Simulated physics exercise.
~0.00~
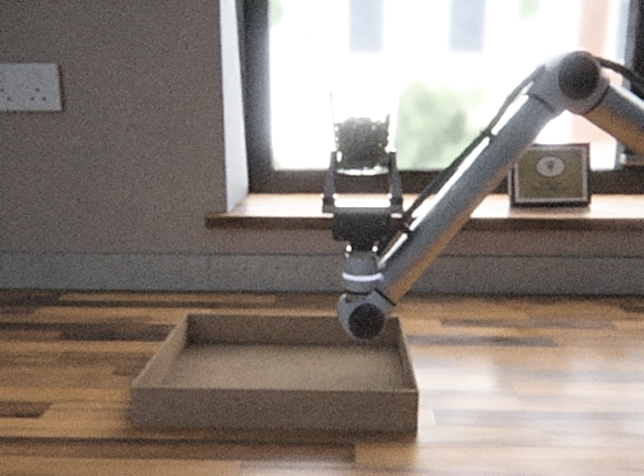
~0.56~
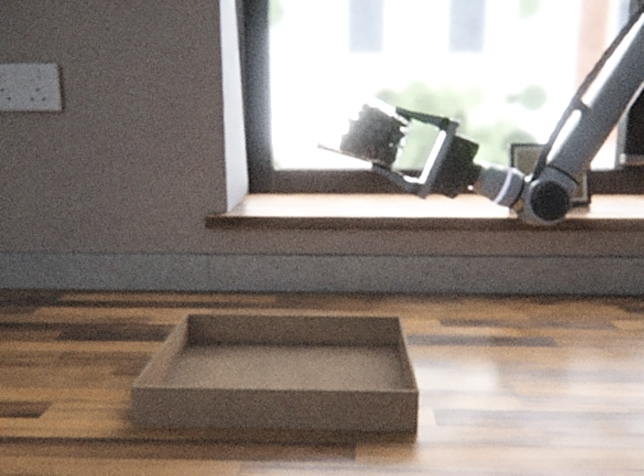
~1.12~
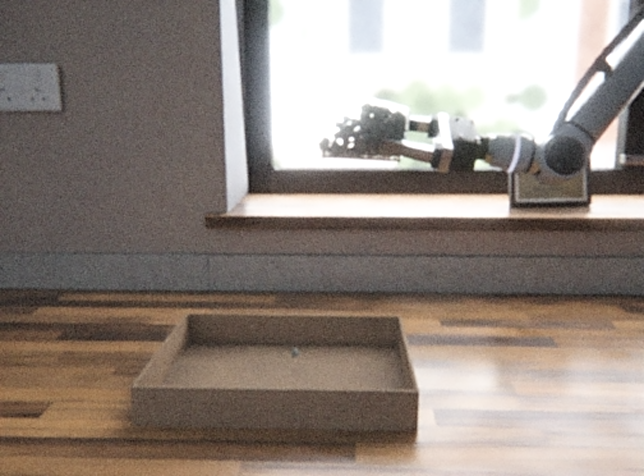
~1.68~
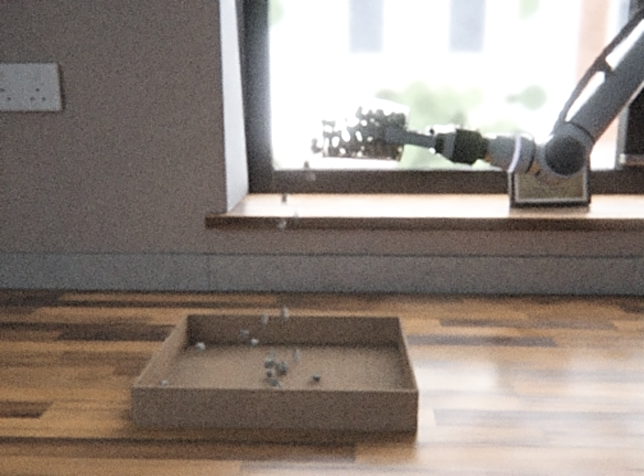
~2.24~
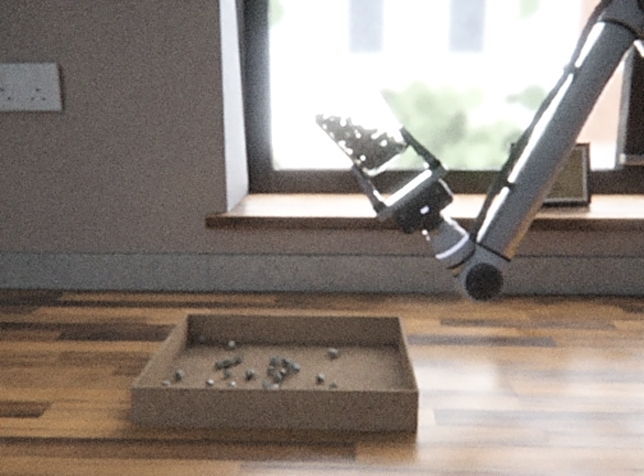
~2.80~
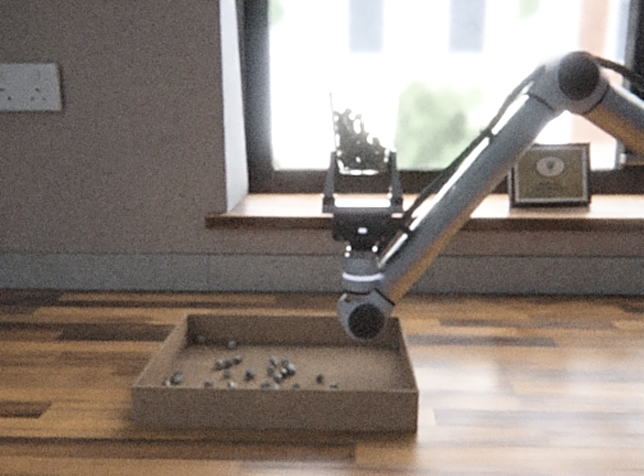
A robot arm tips a cup of pebbles, spilling some into a tray, then rights it.
